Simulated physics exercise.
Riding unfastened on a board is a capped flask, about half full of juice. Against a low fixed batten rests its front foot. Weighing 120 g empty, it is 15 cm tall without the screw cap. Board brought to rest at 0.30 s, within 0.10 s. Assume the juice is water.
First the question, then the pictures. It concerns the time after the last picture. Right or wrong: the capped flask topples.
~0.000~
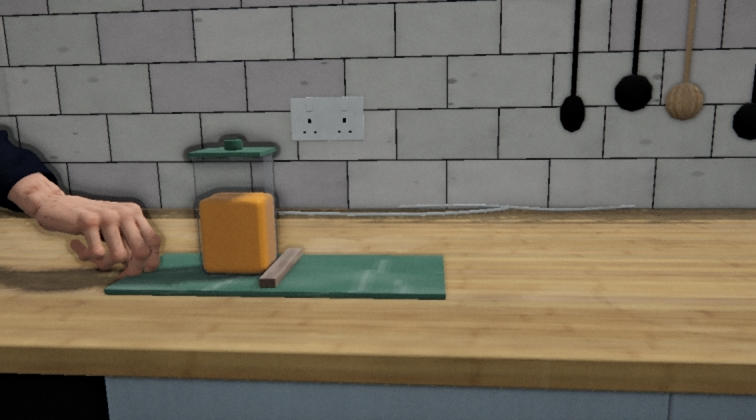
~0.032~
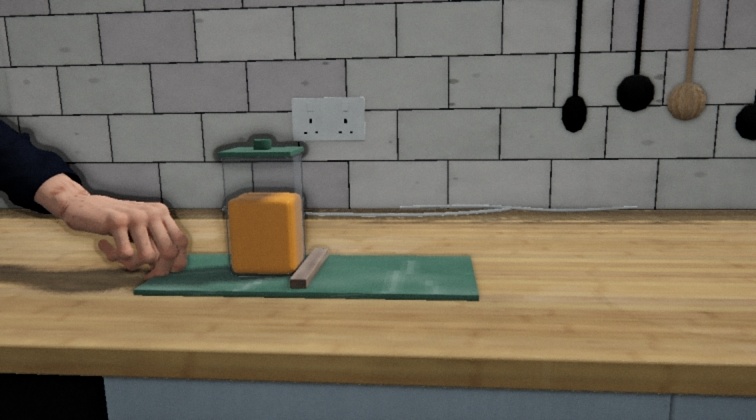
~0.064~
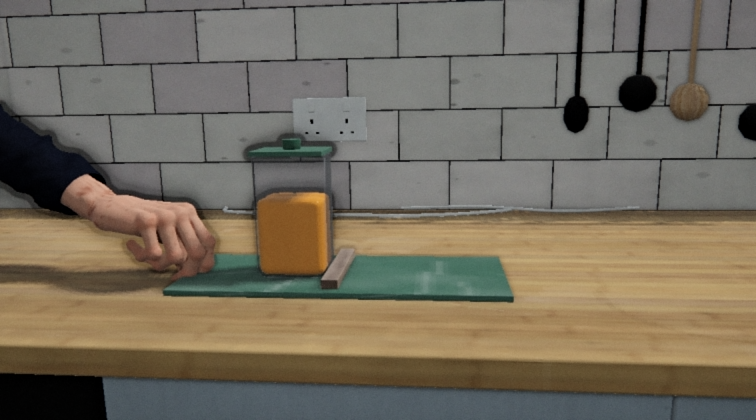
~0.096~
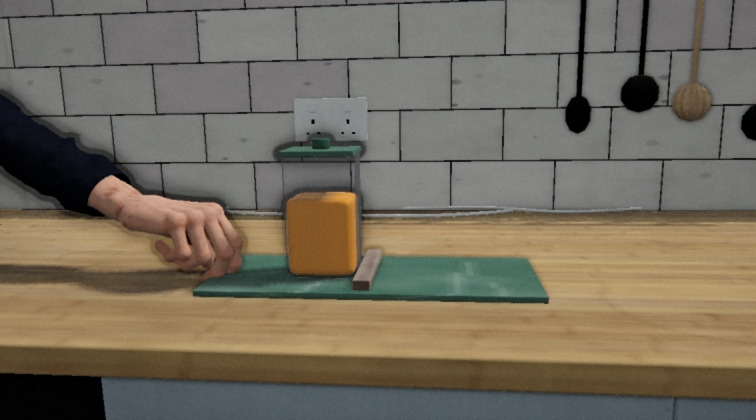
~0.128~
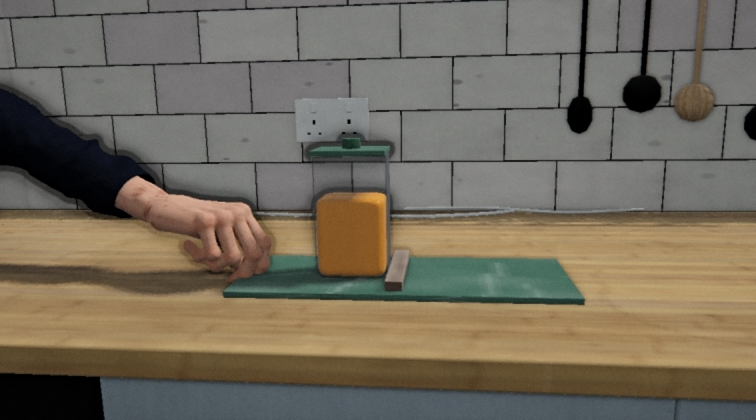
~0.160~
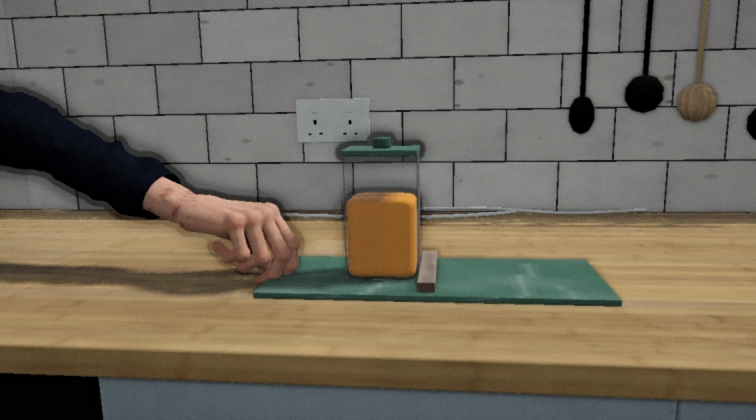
Right.
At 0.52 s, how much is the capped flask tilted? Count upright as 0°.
Some 32°.
By 0.40 s the board moves at 0.00 m/s; the capped flask leans 11°.
By 0.52 s the capped flask leans 33°.
By 0.68 s the capped flask lies on its side.
By 0.90 s the capped flask lies on its side.
At rest the capped flask lies on its side.
